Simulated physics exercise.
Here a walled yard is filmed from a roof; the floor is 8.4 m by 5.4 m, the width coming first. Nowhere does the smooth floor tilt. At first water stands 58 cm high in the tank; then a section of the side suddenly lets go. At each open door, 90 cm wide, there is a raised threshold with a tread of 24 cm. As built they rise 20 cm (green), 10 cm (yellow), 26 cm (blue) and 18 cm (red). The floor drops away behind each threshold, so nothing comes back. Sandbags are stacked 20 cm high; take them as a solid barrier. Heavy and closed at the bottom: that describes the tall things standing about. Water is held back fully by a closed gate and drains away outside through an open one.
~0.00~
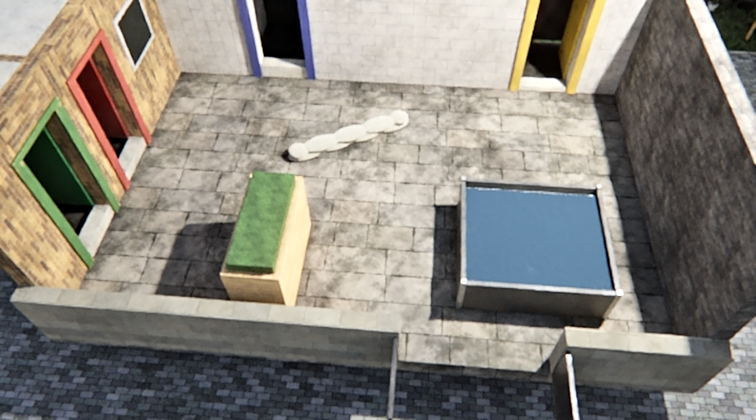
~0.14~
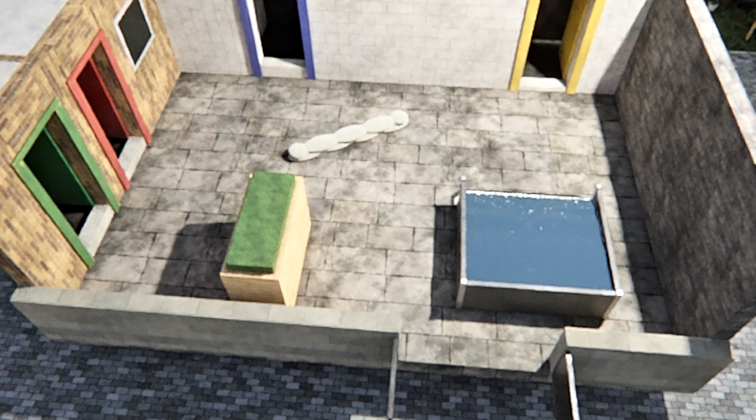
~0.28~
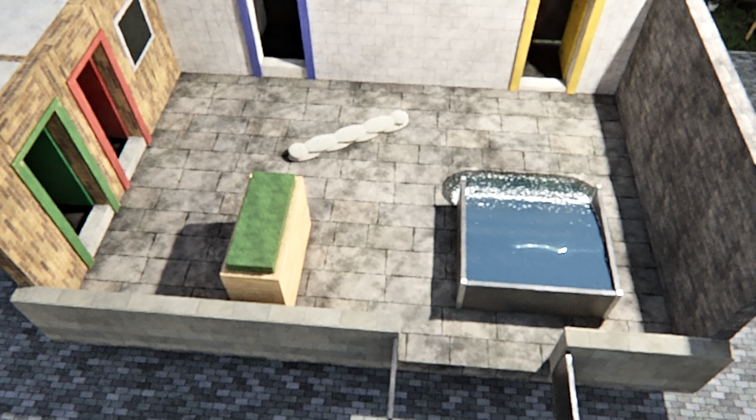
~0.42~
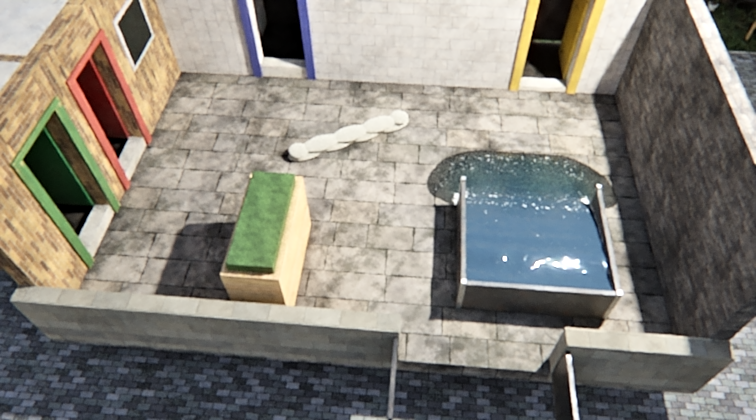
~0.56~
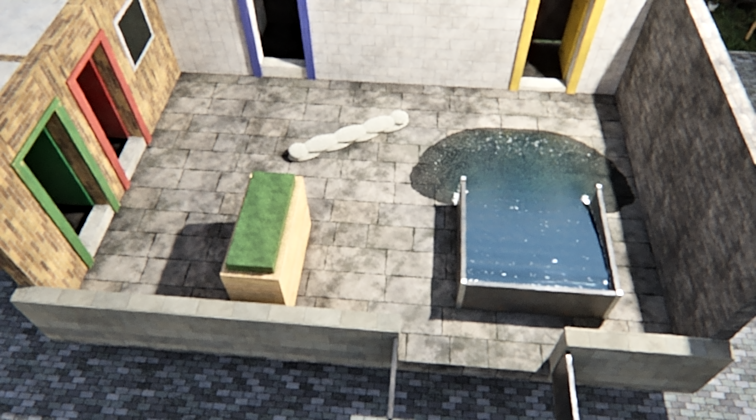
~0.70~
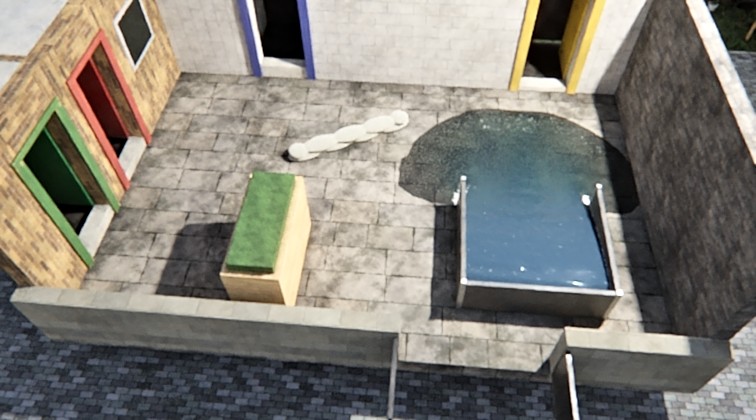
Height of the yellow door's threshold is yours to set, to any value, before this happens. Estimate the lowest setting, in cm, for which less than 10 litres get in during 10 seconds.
Around 27 cm.
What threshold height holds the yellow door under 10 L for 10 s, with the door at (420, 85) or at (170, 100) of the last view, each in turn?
17 and 9.0 cm.
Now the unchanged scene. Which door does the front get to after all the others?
Last comes the green one.
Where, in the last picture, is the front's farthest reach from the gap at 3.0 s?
Pixel: About (242, 80).
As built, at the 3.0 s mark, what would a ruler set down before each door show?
In cm - green: 0, yellow: 24, blue: 4, red: 0.
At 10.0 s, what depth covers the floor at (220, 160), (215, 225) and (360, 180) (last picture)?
Depth: About 5, 2, 3 cm.
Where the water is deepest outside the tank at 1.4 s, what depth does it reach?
30 cm.
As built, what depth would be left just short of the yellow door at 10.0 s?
Some 4.5 cm.
After 1.4 s water covers 25 % of the floor, deepest (30 cm) near (494, 94); 22 cm at the yellow door, 31 litres in over its 10 cm threshold.
After 3.0 s water covers 40 % of the floor; 24 cm at the yellow door, 199 litres in over its 10 cm threshold.
After 10.0 s water covers 90 % of the floor, deepest (11 cm) near (77, 294); 4 cm at the yellow door, 258 litres in over its 10 cm threshold.
At the yellow door as built, the water arrived by 0.9 s and peaked near 29 cm at 2.2 s.
Run again over the same 10 s with other heights there, 29 litres in over 24 cm, 0 litres over 32.5 cm. The limit of 10 litres is kept from about 27 cm up.
